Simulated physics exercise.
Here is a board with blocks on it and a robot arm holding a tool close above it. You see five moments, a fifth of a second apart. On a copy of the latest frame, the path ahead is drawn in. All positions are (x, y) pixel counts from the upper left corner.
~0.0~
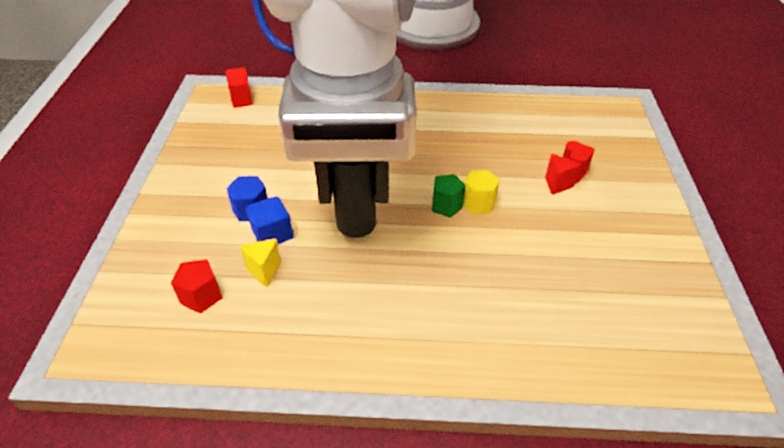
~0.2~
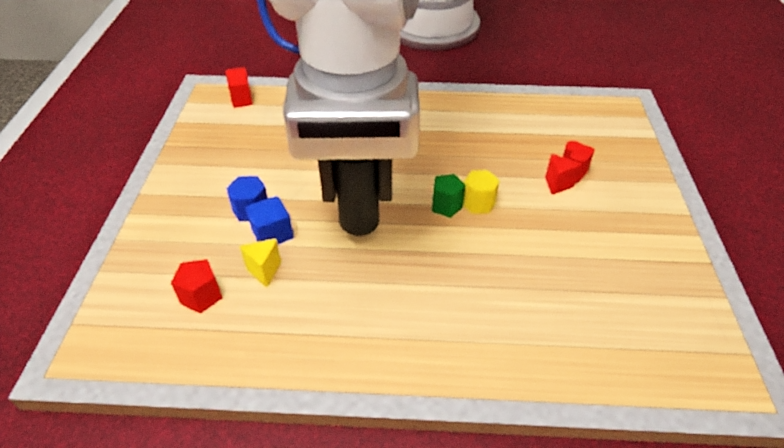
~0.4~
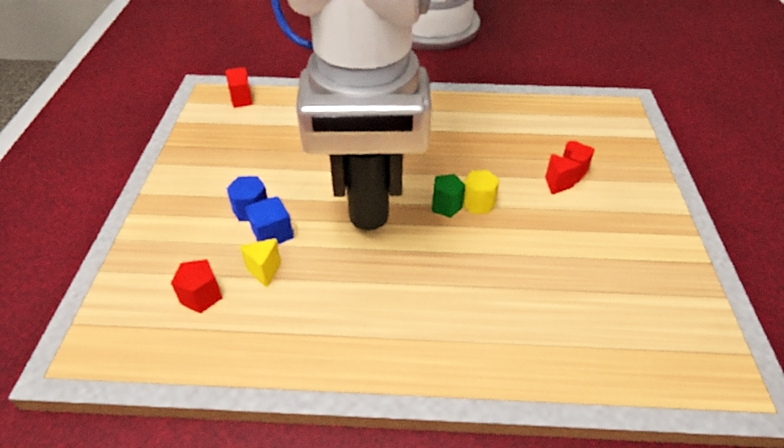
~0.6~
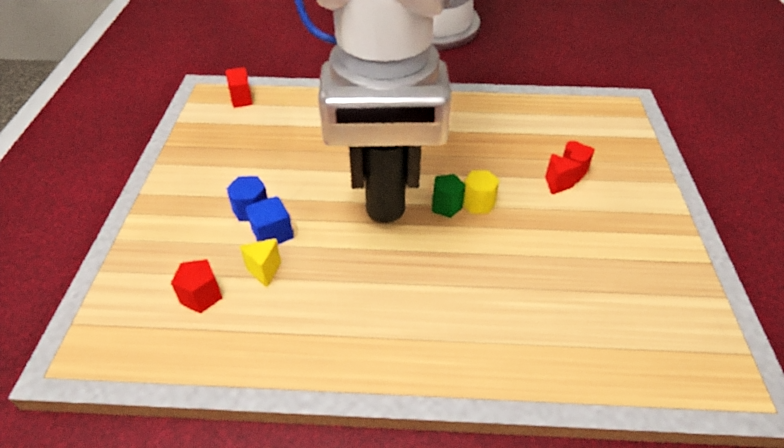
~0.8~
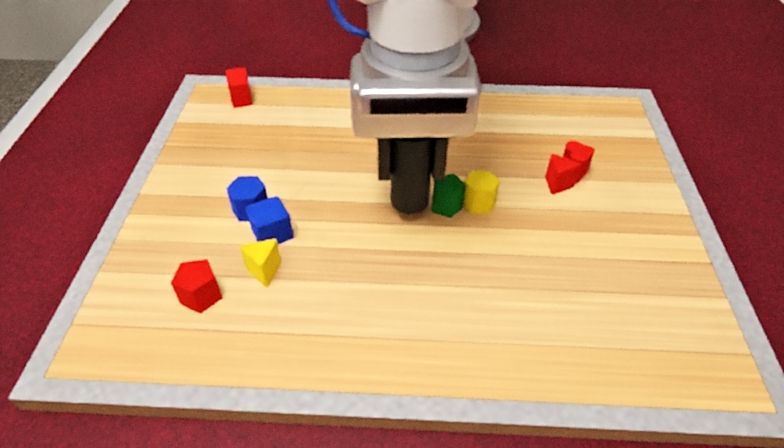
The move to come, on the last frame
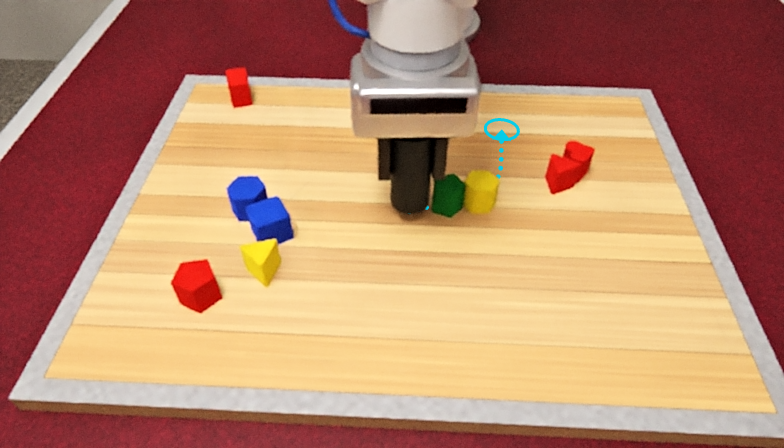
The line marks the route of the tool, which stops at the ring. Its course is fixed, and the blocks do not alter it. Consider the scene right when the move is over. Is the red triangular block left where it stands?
That would be a no.
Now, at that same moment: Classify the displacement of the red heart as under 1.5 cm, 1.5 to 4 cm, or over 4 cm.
Below 1.5 cm.
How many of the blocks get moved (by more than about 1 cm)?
Three or more.
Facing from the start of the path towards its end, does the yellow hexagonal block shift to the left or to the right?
Right side.
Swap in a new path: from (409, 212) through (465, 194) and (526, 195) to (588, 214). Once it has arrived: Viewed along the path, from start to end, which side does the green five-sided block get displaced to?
Left.
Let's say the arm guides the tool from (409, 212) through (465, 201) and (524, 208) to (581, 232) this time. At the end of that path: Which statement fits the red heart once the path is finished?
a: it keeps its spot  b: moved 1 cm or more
(a)
The drawn path runs from (409, 212) via (469, 197) and (501, 166), ending at (502, 129).
What follows on the original path. One third of the way, tool at (471, 187); green five-sided block at (501, 164), turned 40° anticlockwise; yellow hexagonal block at (532, 169), turned 80° clockwise.
Two thirds of the way, tool at (503, 156); green five-sided block at (538, 144); yellow hexagonal block at (552, 167); red triangular block at (578, 166), turned 15° anticlockwise.
At the end, tool at (503, 120); green five-sided block at (538, 144); yellow hexagonal block at (552, 167), turned 135° clockwise; red triangular block at (578, 166), turned 15° anticlockwise; red heart not moved.
